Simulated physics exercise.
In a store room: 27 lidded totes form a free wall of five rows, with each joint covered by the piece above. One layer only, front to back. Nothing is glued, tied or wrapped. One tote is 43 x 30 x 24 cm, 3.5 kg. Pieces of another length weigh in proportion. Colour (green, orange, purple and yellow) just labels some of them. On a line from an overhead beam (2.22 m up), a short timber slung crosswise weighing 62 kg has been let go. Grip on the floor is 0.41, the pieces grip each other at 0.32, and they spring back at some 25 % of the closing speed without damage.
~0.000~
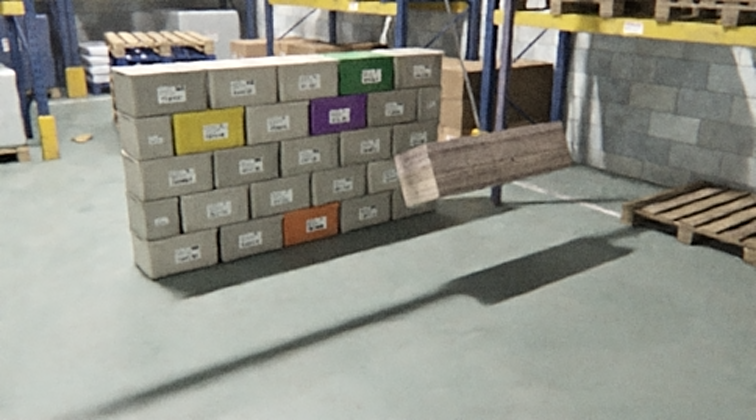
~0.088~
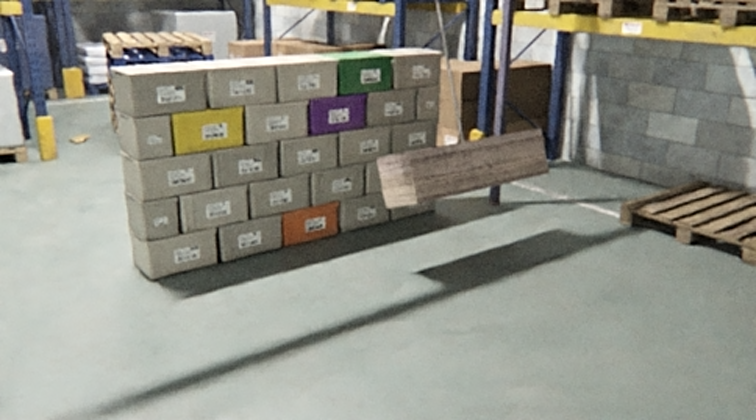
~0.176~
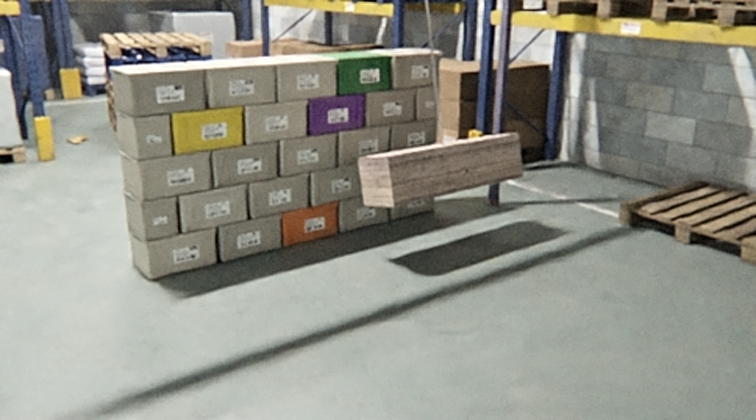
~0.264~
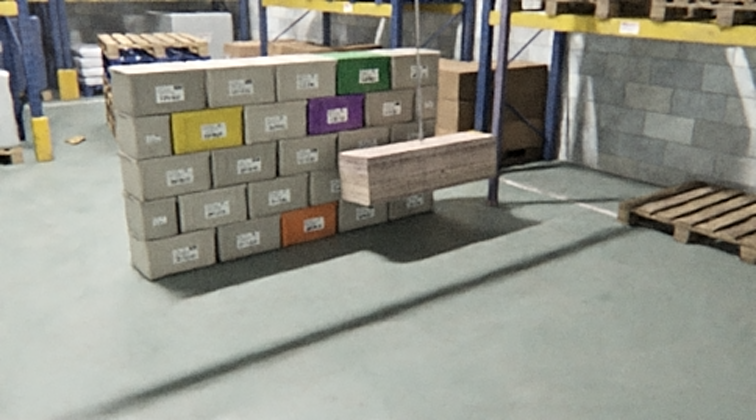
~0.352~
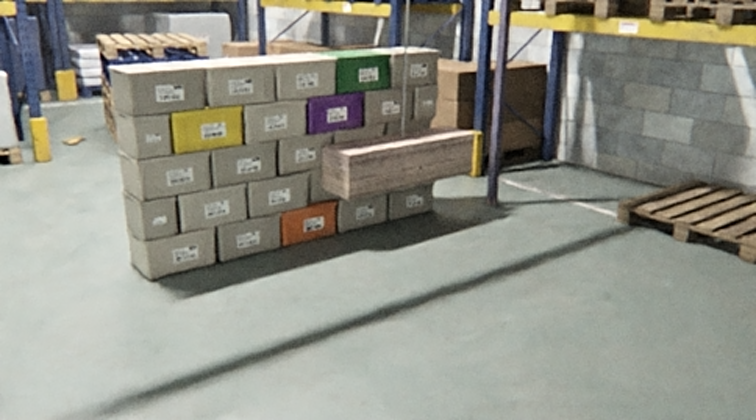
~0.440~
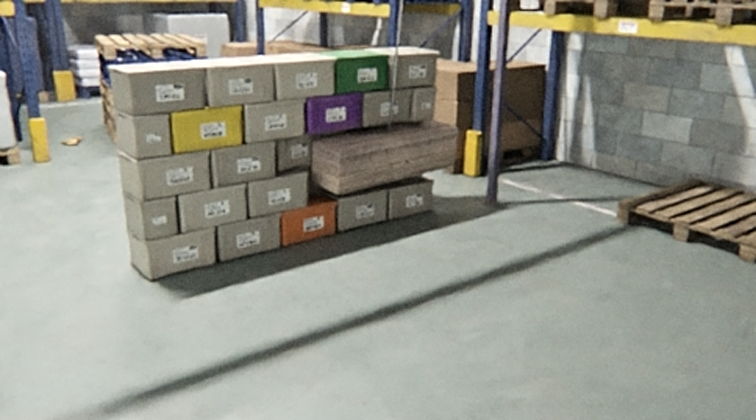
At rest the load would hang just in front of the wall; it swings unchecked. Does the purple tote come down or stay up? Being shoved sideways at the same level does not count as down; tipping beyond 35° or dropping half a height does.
In the end the purple tote drops.
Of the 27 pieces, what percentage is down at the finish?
Near 40 per cent.
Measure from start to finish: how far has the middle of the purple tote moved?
Roughly 160 cm away.
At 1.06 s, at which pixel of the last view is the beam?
Around (354, 127).
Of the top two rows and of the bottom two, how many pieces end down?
Top 6, bottom 3.
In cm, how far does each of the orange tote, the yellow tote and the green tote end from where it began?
Orange 0, yellow 0, green 240.
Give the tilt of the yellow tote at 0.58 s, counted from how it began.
Roughly 0°.
Around 0.58 s, line 14° past plumb; 1 of the 27 totes down; purple tote tipped 14°; green tote tipped 14°.
Around 1.06 s, line 22° past plumb; 7 of the 27 totes down; purple tote tipped 30°; green tote tipped 30°, 9 cm lower.
Around 1.66 s, line 3° past plumb; 10 of the 27 totes down; purple tote tipped 18°, 22 cm lower; green tote on its side.
Around 2.46 s, line 19° before plumb; 10 of the 27 totes down; purple tote tipped 49°, 58 cm lower; green tote 94 cm lower.
Finally (3.8 s), line 18° past plumb; 11 of the 27 totes down; purple tote 71 cm lower; green tote 95 cm lower; yellow tote unmoved. Seen by the last camera, middles, purple tote near (444, 291), green tote near (672, 300).
